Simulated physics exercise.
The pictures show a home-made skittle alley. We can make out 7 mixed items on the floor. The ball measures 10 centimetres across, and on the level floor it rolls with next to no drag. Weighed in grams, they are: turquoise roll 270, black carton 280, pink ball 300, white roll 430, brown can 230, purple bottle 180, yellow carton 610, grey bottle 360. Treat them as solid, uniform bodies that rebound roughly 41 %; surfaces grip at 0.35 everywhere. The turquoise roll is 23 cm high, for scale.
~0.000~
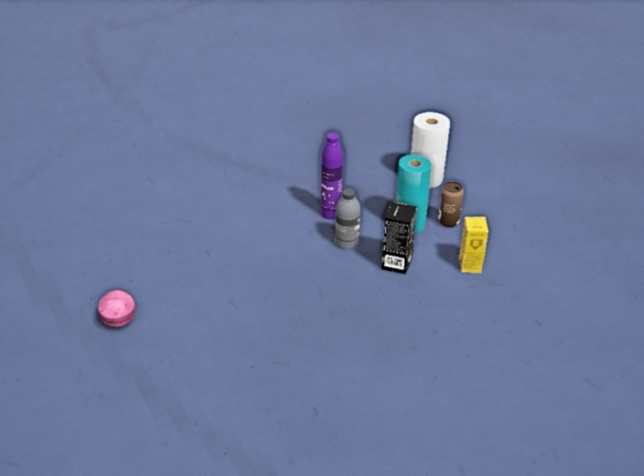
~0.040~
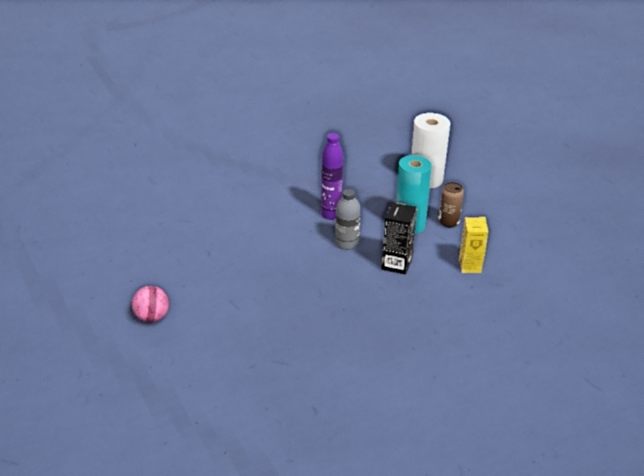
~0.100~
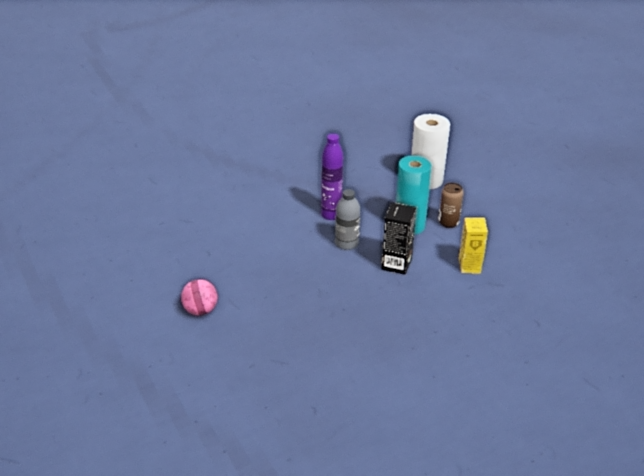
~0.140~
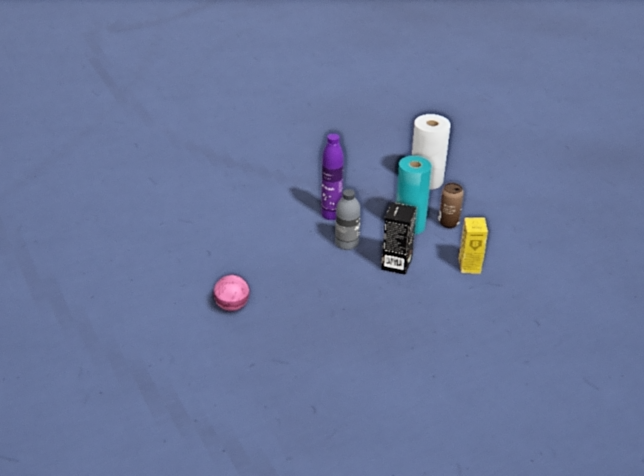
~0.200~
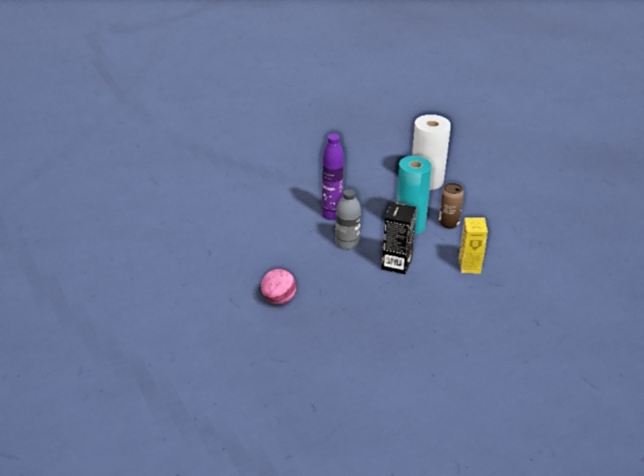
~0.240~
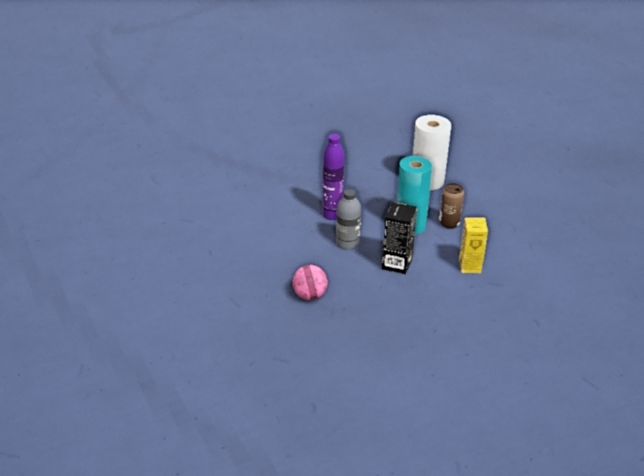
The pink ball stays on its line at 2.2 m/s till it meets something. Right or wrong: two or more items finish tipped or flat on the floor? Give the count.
Wrong, none.
By 0.44 s, ball 96 cm along; pink ball near (454, 271); black carton 3 cm from its spot near (401, 233).
By 0.74 s, ball 153 cm along; black carton tilted 3° near (409, 231).
By 1.14 s, black carton 5 cm from its spot near (407, 231).
When it is over (1.3 s), all 7 within 8 cm of the start. End places, in pixels of the last picture, turquoise roll near (413, 196), black carton near (407, 231).
